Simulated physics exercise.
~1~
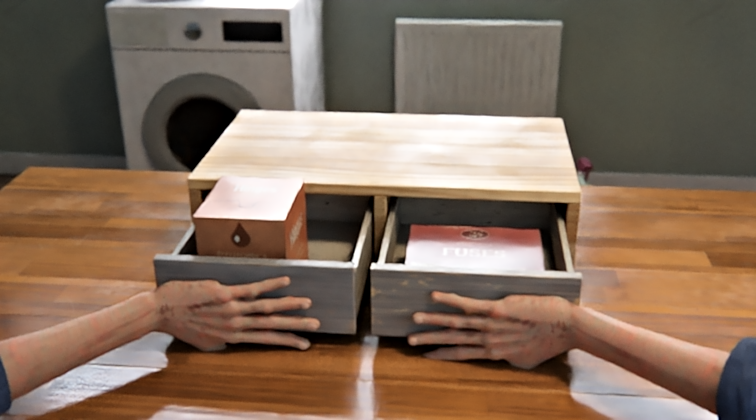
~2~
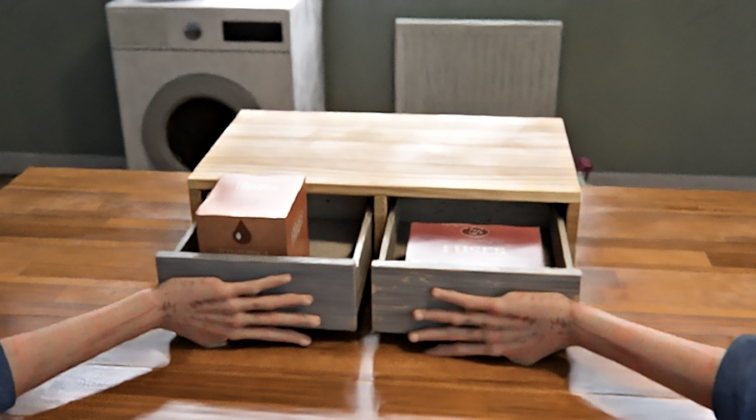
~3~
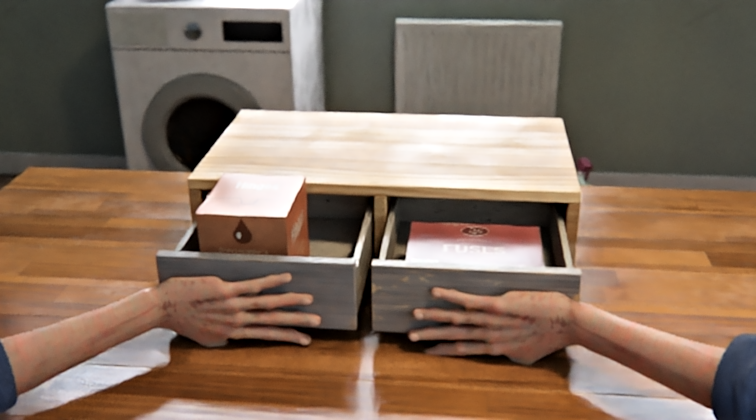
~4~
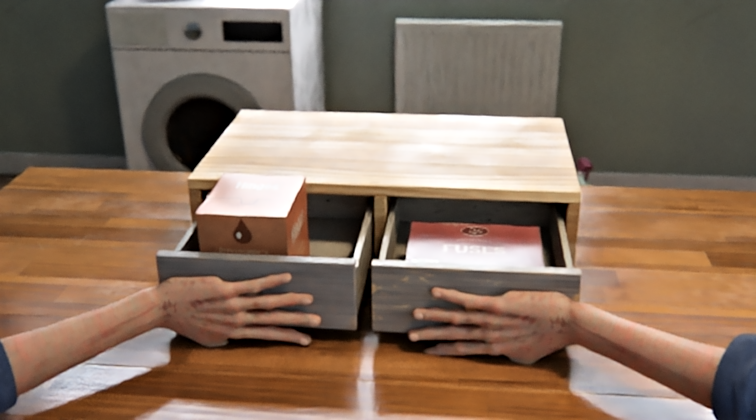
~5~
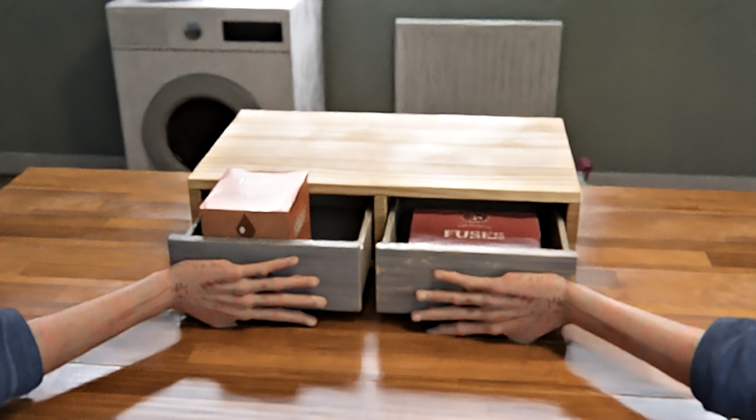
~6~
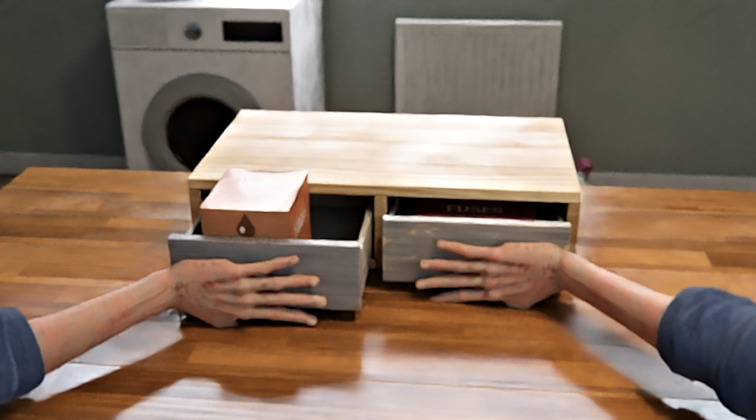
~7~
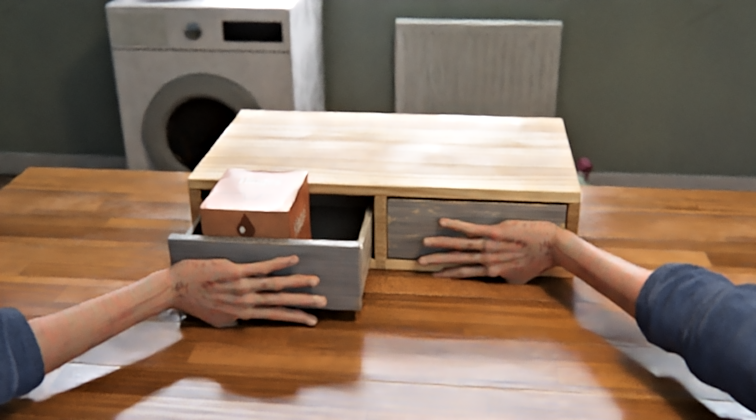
To begin with, a low wooden cabinet sits on a table with both grey-fronted drawers open, an orange box standing tall in the left one and a flatter red box of fuses in the right. A hand rests against the front of each drawer, and for a while almost nothing moves. Then both hands push the drawers inward a little. The left drawer stops, still ajar, with its box rising above the front. The right drawer keeps sliding until it shuts flush, hiding the red box, while the left one stays partly open under the other hand.
